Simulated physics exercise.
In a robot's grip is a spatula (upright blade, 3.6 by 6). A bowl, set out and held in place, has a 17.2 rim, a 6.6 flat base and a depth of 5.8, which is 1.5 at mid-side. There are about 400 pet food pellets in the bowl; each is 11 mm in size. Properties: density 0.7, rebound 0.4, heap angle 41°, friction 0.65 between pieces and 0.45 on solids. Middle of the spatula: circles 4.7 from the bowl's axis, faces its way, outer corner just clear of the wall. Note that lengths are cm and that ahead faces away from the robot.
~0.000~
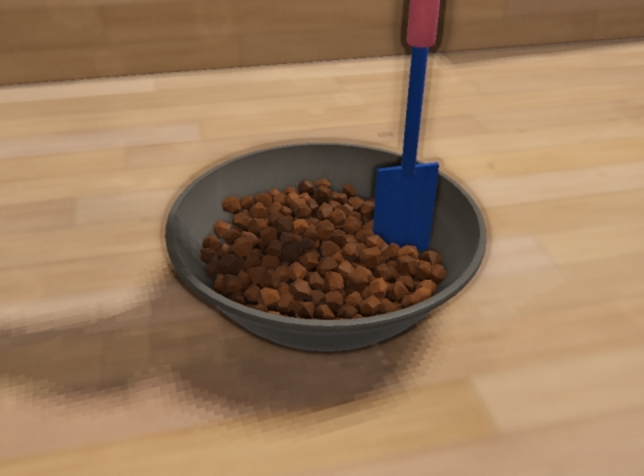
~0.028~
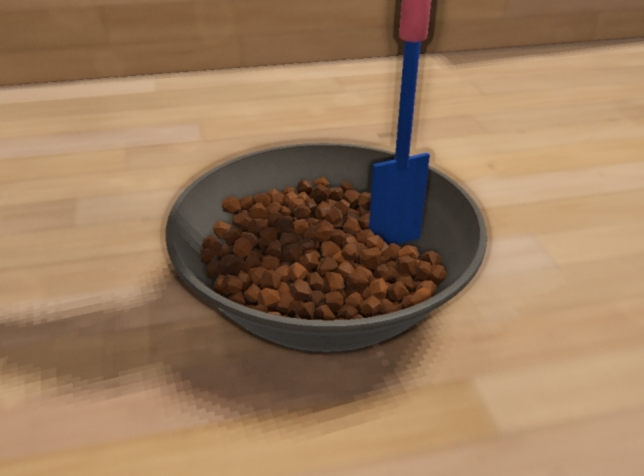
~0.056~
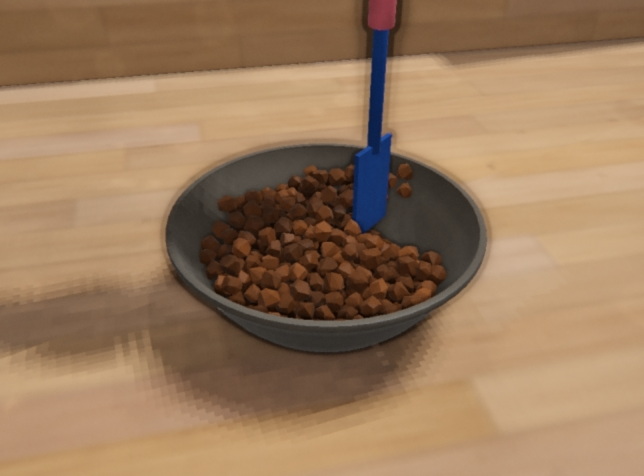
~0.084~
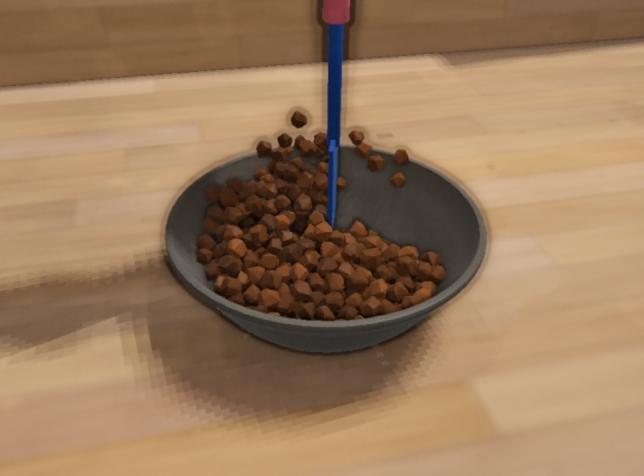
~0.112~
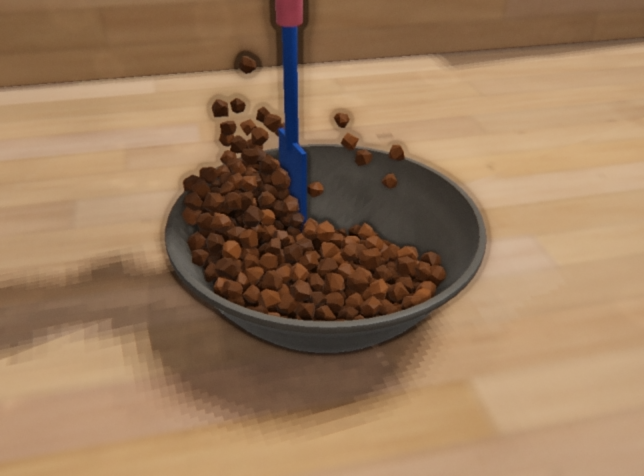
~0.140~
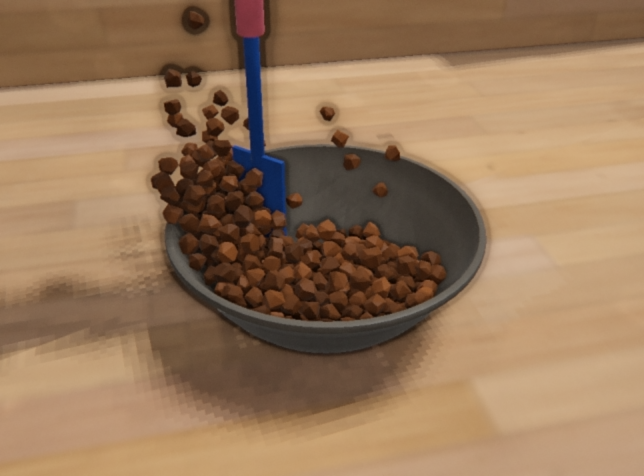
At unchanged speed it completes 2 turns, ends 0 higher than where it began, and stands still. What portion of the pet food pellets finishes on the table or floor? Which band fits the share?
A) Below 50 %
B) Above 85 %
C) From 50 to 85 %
C, from 50 to 85 %.
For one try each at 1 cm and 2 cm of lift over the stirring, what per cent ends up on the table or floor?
Close to 55 and 45 percent, in that order.
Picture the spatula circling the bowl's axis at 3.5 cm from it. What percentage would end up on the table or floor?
Then some 60 percent.
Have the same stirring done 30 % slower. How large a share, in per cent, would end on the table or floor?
Then roughly 55 %.
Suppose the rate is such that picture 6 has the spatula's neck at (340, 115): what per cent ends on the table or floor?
I'd put it close to 45 per cent.
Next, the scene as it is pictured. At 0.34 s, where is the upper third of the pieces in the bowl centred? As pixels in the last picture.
Near (408, 197).
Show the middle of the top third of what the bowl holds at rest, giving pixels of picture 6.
(352, 252).
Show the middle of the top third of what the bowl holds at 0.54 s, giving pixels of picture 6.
Near (288, 301).
After 0.34 s, 359° round, highest piece 11 above the table; 242 in the bowl, 73 on the table or floor, 89 in flight or on the tool.
After 0.54 s, 225° round, highest piece 8 above the table; 206 on the table or floor, 176 in the bowl, 22 in flight or on the tool.
After 0.85 s, 0° round, highest piece 5 above the table; 254 on the table or floor, 149 in the bowl, 1 in flight or on the tool.
After 1.55 s, 0° round, highest piece 4 above the table; 255 on the table or floor, 149 in the bowl.
At rest, 255 on the table or floor, 149 in the bowl. That is 63 % on the table or floor.
